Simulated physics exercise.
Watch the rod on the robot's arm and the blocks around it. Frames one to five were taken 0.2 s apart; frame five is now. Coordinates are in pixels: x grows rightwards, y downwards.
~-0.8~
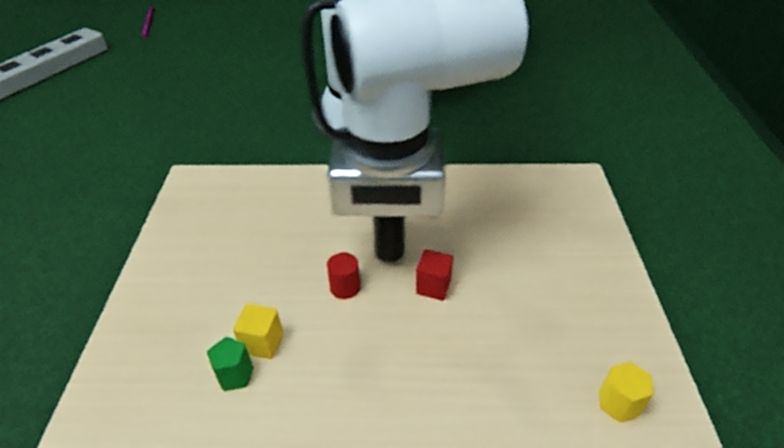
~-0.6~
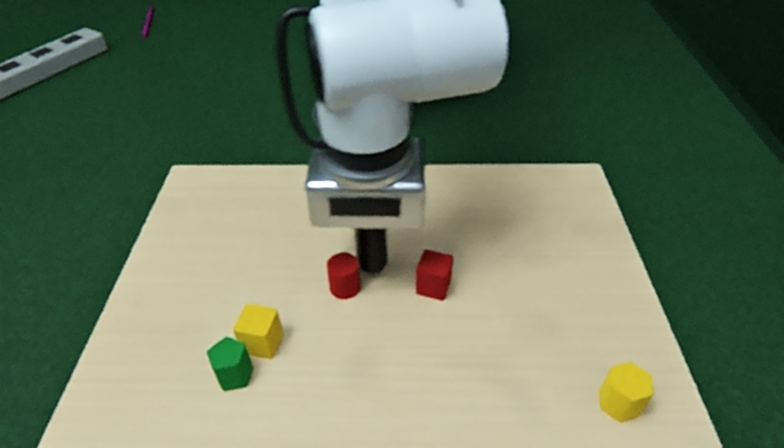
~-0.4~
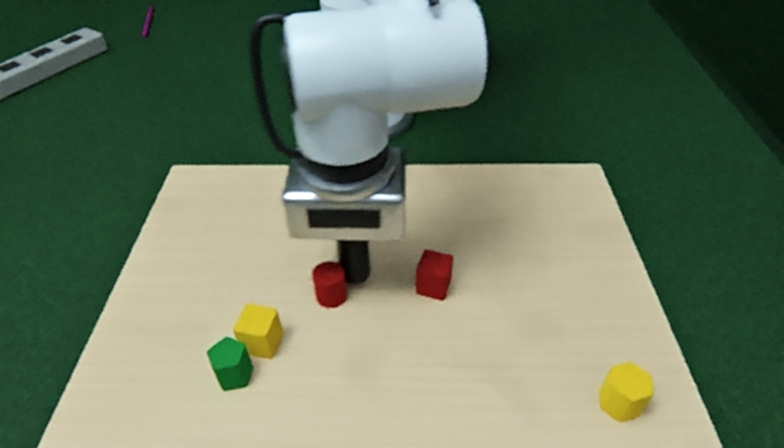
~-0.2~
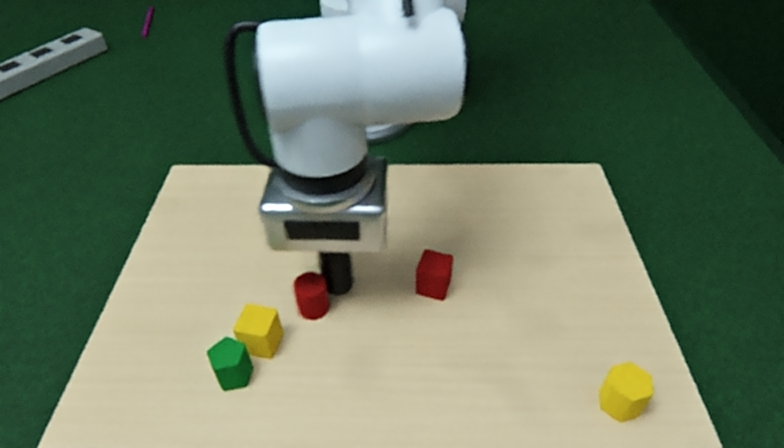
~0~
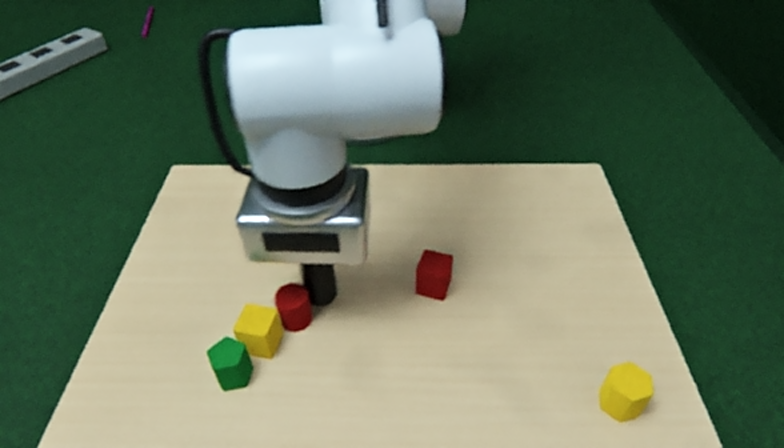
A white robot arm moving its black rod left and toward the viewer, pushing a red cylinder across a pale wooden board.
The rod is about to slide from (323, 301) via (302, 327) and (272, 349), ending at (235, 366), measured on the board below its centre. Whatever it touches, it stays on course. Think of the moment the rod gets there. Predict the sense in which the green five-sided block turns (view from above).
Watching from overhead, you'd notice the green five-sided block rotating counter-clockwise.
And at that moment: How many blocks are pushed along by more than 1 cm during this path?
By the end of the path, three or more blocks have moved more than about a centimetre.
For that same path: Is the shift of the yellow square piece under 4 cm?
In short: No.
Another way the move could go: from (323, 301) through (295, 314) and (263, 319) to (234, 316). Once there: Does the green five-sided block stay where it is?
No, that is not how it ends up.
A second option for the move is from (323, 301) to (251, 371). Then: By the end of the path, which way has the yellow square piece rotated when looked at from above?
Viewed from above, clockwise.
On the path given first. One third of the way, rod (299, 320); green five-sided block (202, 368); yellow square piece (227, 337), turned 25° clockwise; red circular block (265, 322).
Two thirds of the way, rod (269, 343); green five-sided block (162, 389), turned 55° anticlockwise; yellow square piece (196, 356), turned 80° clockwise; red circular block (235, 350).
At the end, rod (233, 359); green five-sided block (153, 392), turned 80° anticlockwise; yellow square piece (180, 362), turned 95° clockwise; red circular block (211, 376).
